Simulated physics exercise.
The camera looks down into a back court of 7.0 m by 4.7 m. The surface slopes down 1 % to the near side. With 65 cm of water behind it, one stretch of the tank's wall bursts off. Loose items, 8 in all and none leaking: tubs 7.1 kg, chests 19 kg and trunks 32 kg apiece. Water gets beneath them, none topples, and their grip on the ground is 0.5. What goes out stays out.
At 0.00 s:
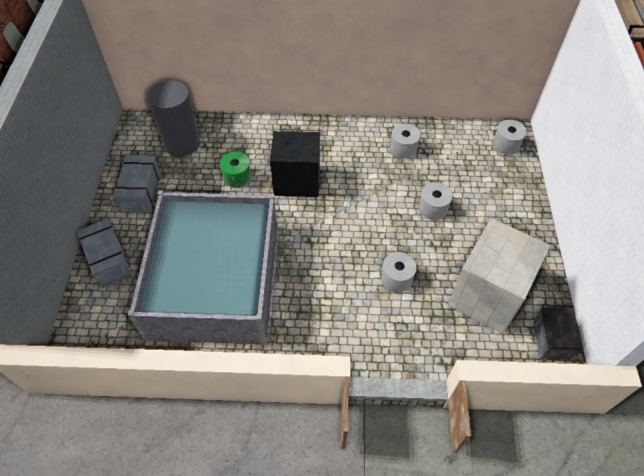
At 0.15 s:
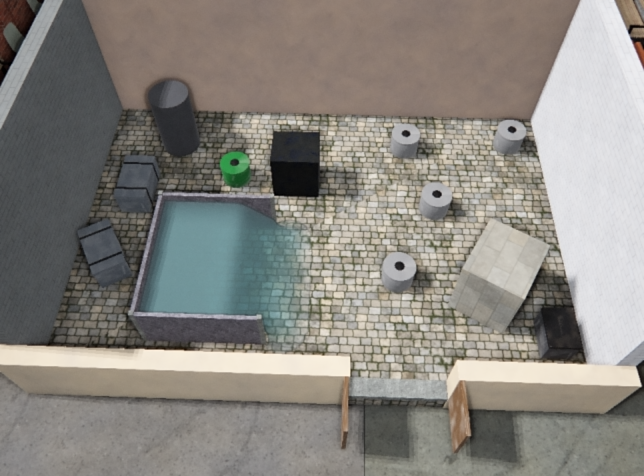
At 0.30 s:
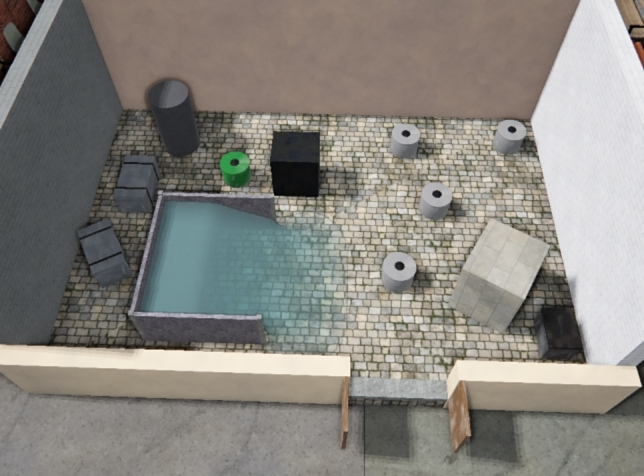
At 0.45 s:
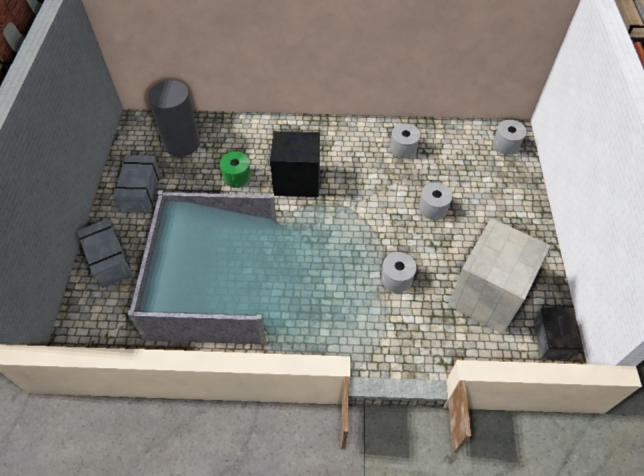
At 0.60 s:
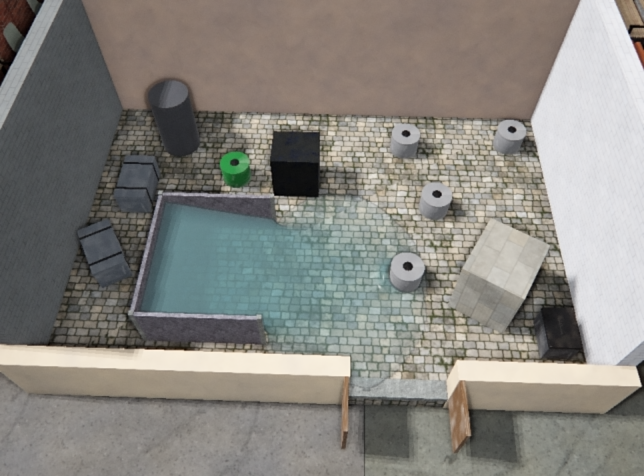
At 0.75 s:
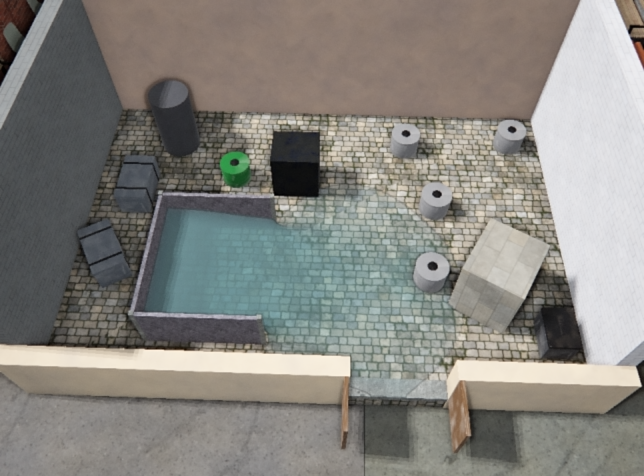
A square tank's right wall opens and water spreads across the courtyard, pushing one grey cylinder right.
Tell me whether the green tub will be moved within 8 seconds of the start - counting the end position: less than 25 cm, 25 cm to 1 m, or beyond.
Green tub barely shifts.
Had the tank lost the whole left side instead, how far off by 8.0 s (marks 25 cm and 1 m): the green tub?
Then the green tub is nudged along.
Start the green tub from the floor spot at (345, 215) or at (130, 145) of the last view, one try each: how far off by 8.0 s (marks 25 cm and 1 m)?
In turn: It ends far away; it moves a short way.
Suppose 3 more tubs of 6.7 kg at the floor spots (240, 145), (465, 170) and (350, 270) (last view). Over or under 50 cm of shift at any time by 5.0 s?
In turn: Short of it, over, past it.
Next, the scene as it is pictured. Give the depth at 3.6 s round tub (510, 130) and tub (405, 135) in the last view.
About 21 and 6 cm.
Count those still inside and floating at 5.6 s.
At that moment 3.
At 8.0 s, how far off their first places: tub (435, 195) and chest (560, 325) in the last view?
In turn: 80 cm, 80 cm.
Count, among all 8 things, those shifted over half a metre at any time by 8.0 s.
I count 5.
After 1.6 s the green tub is near (235, 163), 0.0 m from its start, aground; 0 of 8 are out; 1 afloat.
After 3.6 s the green tub is near (235, 163), 0.0 m from its start, aground; 0 of 8 are out; 3 afloat.
After 5.6 s the green tub is near (234, 163), 0.0 m from its start, aground; 0 of 8 are out; 3 afloat.
After 8.0 s the green tub is near (234, 163), 0.0 m from its start, aground; 0 of 8 are out; 2 afloat.
